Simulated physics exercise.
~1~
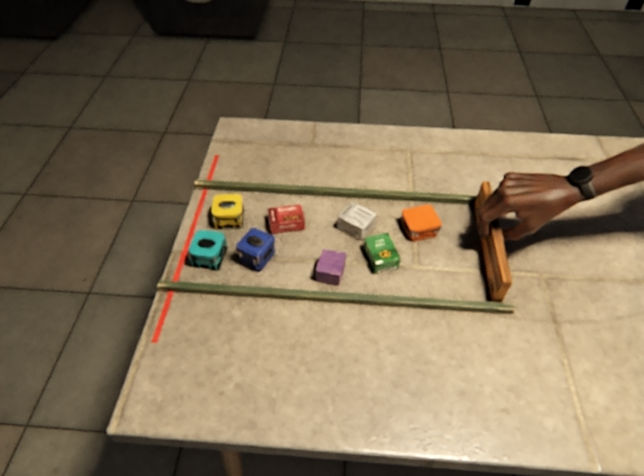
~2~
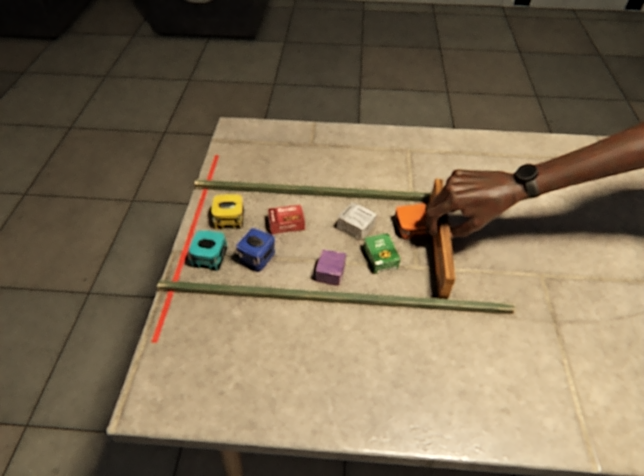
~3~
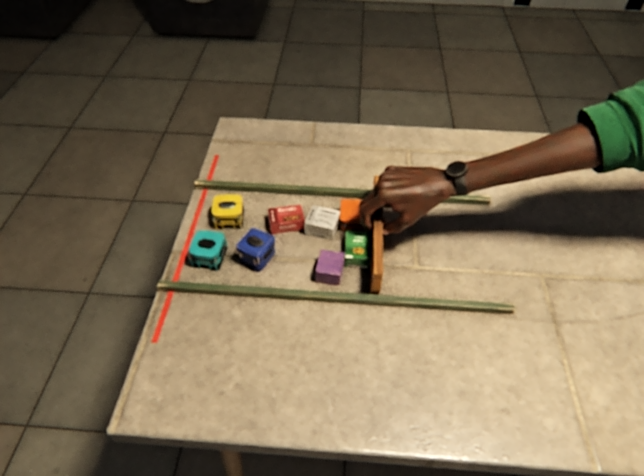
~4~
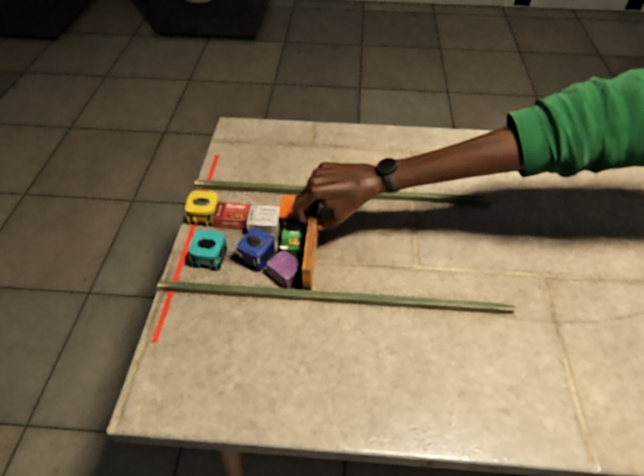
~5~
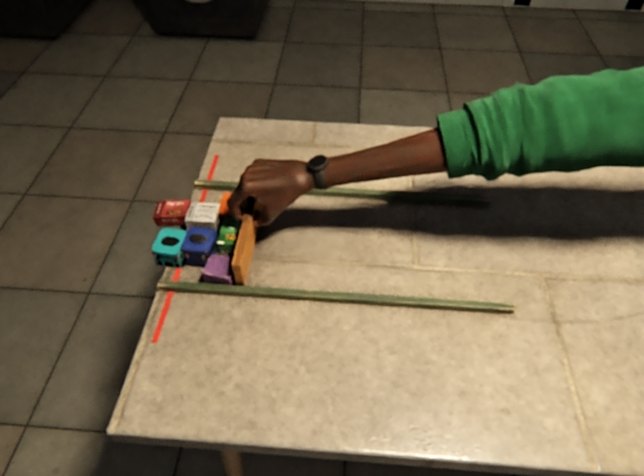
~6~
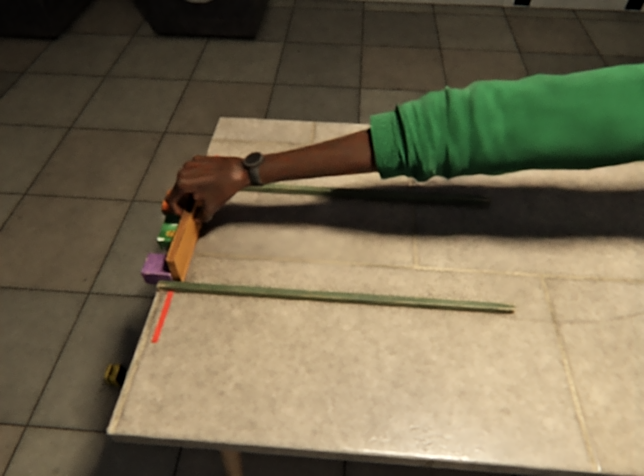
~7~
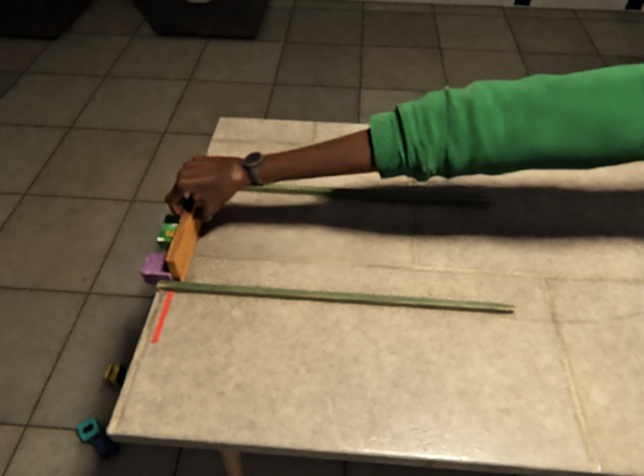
On a stone-topped table, a hand sliding a wooden board left between two rods, pushing most of the small colourful blocks off the edge.
